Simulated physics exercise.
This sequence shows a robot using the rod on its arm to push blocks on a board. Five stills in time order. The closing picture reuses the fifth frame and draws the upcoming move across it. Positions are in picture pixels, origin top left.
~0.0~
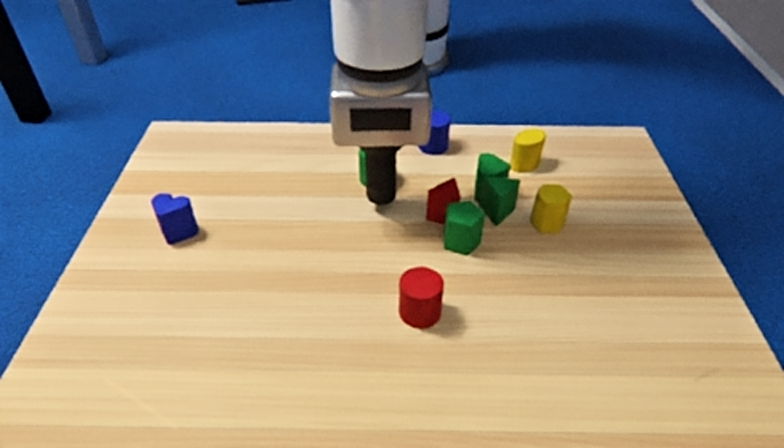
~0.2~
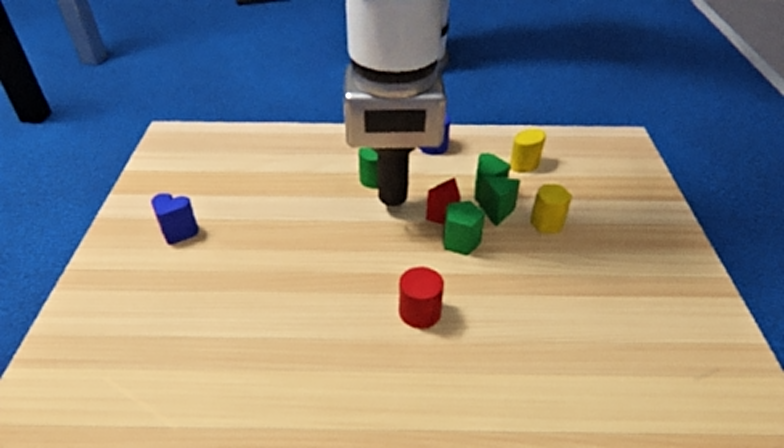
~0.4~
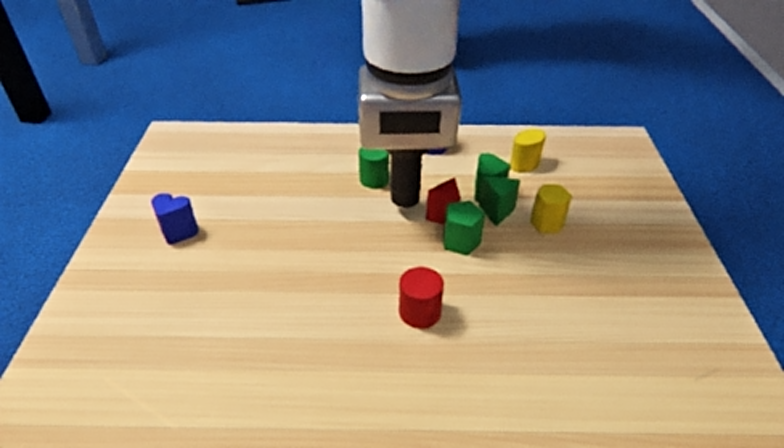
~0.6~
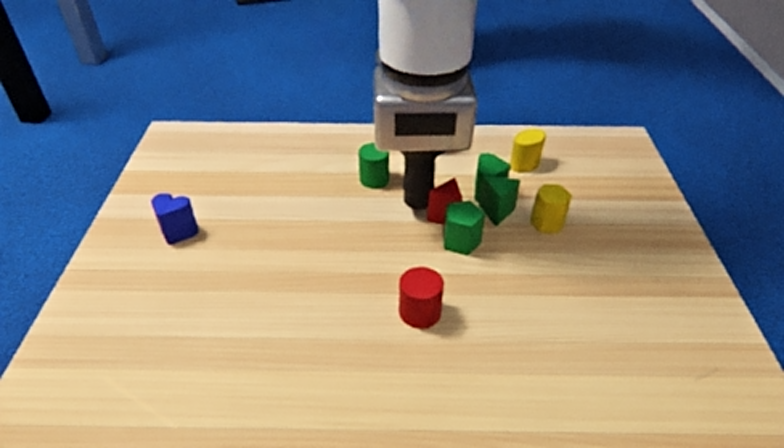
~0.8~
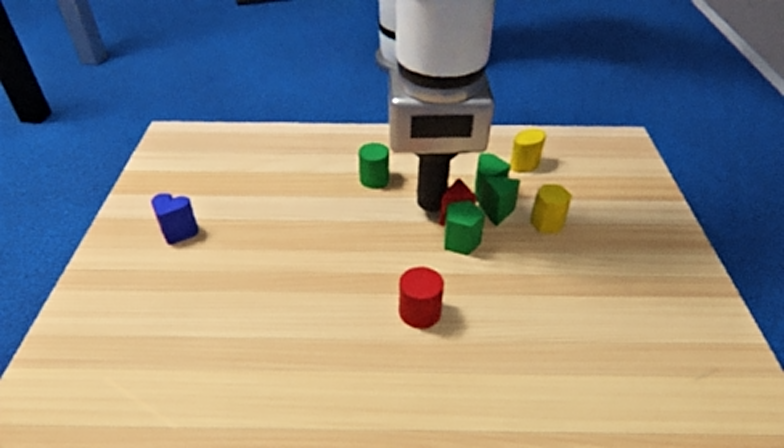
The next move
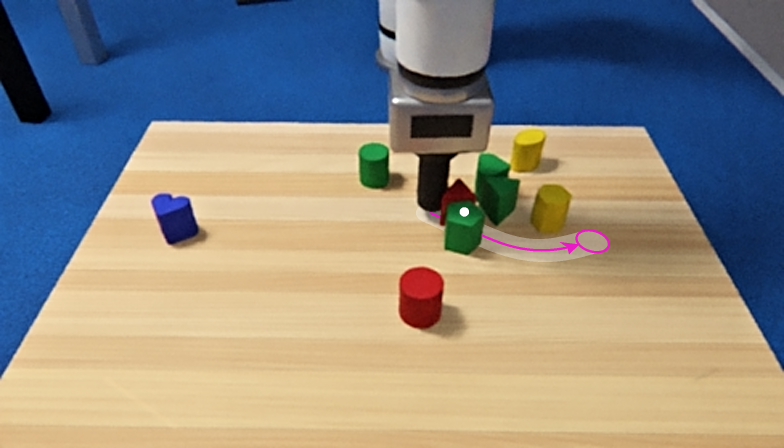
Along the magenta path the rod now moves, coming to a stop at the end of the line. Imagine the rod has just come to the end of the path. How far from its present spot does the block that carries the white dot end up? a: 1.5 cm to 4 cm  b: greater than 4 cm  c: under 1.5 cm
I choose a.
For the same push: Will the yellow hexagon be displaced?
That would be a yes.
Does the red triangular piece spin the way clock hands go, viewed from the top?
Final answer: No.
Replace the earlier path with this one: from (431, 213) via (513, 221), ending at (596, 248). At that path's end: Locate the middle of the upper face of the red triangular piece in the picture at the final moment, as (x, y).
I'd say the red triangular piece ends with its top centre at (637, 223).
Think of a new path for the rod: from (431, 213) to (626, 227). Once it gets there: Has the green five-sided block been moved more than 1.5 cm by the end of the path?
Going by the path, no.
Drawn move, from (431, 213) via (481, 235) and (538, 250), ending at (593, 241); the dot is on the green five-sided block.
The first path, step by step. One third of the way, rod (483, 225); red triangular piece (513, 204), turned 45° anticlockwise; green five-sided block (482, 229), turned 75° clockwise; green triangular piece (505, 183), turned 25° anticlockwise.
Two thirds of the way, rod (542, 240); red triangular piece (571, 212), turned 70° anticlockwise; green five-sided block (487, 233), turned 105° clockwise; green triangular piece (505, 183), turned 25° anticlockwise; yellow hexagon (565, 192), turned 45° anticlockwise.
At the end, rod (596, 231); red triangular piece (626, 205), turned 55° anticlockwise; green five-sided block (487, 233), turned 105° clockwise; green triangular piece (505, 183), turned 25° anticlockwise; yellow hexagon (565, 192), turned 45° anticlockwise.
